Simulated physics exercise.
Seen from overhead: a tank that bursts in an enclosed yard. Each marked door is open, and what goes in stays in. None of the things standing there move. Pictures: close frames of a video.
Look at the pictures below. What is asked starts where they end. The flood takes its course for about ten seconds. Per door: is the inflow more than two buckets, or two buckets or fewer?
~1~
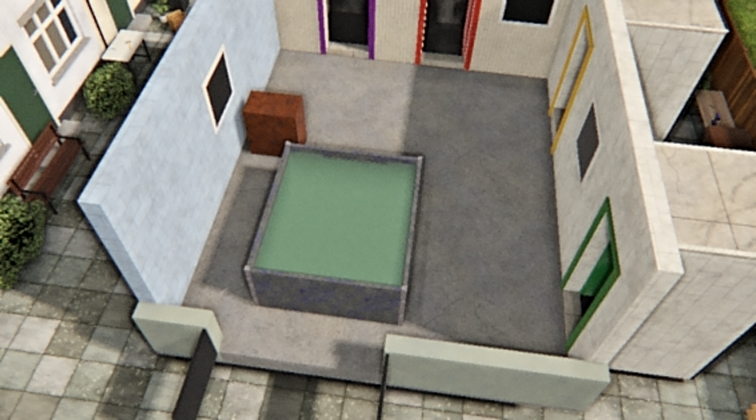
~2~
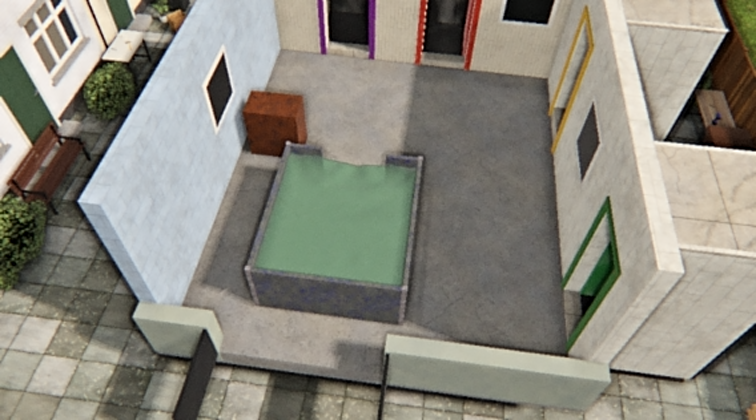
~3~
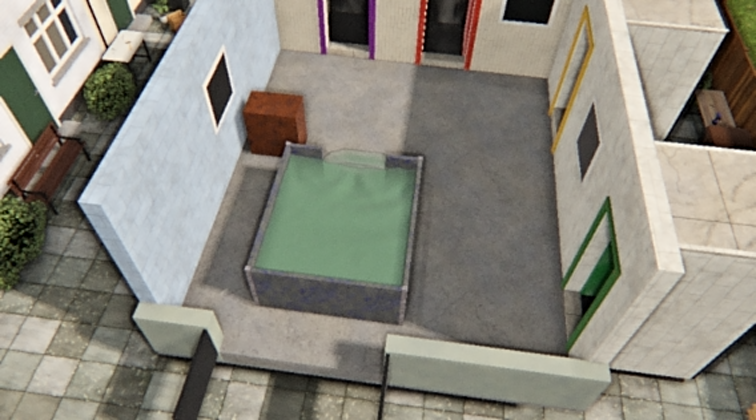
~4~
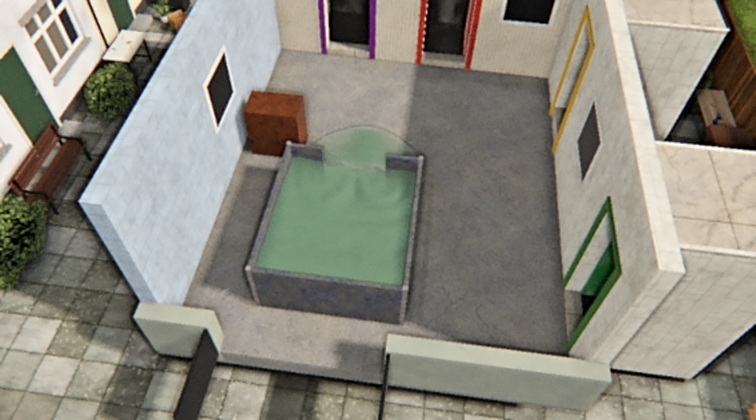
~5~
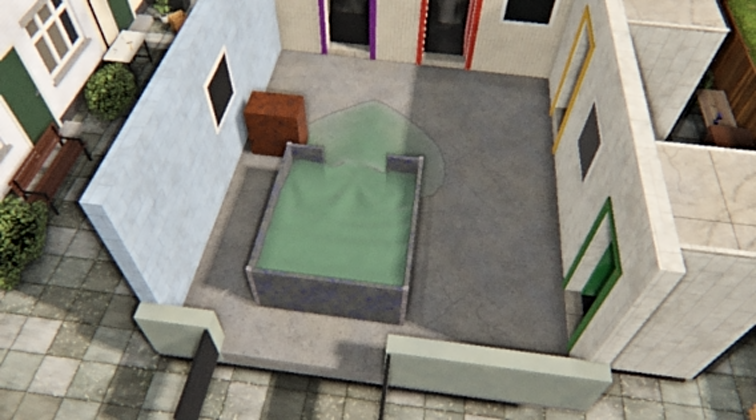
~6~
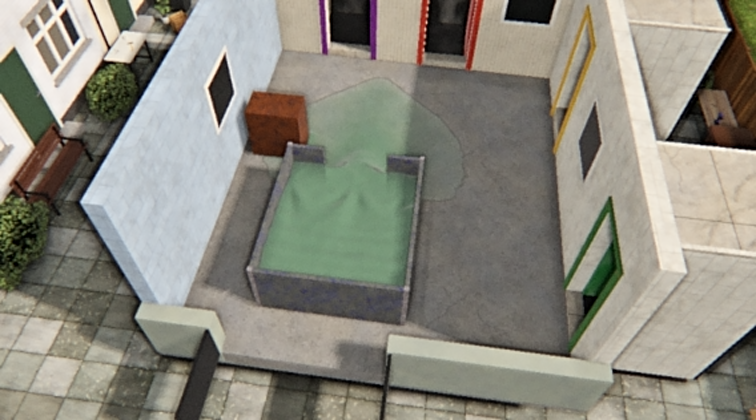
I expect the green door to see over two buckets; I expect the yellow door to see two buckets at most; I expect the purple door to see over two buckets; I expect the red door to see over two buckets.
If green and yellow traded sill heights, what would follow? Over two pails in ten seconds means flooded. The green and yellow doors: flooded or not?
The green door falls short, the yellow door goes past the mark.
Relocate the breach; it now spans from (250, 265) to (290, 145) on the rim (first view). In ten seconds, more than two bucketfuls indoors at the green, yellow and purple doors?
Green: Crosses the line; yellow: Falls short; purple: Falls short.
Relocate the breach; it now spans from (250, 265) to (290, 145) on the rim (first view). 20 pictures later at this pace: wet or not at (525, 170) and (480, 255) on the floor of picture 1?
Taking the two points in order, the first is waterlogged and the second is left dry.
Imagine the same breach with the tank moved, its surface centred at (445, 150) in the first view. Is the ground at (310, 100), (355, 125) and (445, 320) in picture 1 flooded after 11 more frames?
First spot bare, second bare, third bare.
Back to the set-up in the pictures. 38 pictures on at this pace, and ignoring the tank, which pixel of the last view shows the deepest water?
Deepest spot: Around (542, 101).
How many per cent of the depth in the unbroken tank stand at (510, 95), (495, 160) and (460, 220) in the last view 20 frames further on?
Readings in sequence: 18, 2, 0 percent.
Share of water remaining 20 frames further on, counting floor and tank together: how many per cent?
Roughly 92 %.
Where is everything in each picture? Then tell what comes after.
In the first picture, the open tank at (341, 213) is whole and still.
In the second picture, water pours out on the open tank's far side and has run to a hidden place.
In the third picture, the front is at a hidden place, out from the gap on the open tank's far side.
In the fourth picture, water pours out on the open tank's far side and has run to (376, 129).
In the fifth picture, water pours out on the open tank's far side and has run to (375, 103).
In the sixth picture, the front is at (386, 82), out from the gap on the open tank's far side.
A moment on, water covers 45 % of the floor; the green door not reached, the yellow door not reached, the purple door under two buckets in, the red door under two buckets in.
Next, water covers 50 % of the floor; the green door not reached, the yellow door wet at the sill, nothing in, the purple door far over two buckets in, the red door over two buckets in.
Then, water covers 55 % of the floor; the green door not reached, the yellow door wet at the sill, nothing in, the purple door far over two buckets in, the red door far over two buckets in.
Later, water covers 95 % of the floor; the green door wet at the sill, nothing in, the yellow door wet at the sill, nothing in, the purple door far over two buckets in, the red door far over two buckets in.
In the end, water covers 100 % of the floor; the green door over two buckets in, the yellow door wet at the sill, nothing in, the purple door far over two buckets in, the red door far over two buckets in.
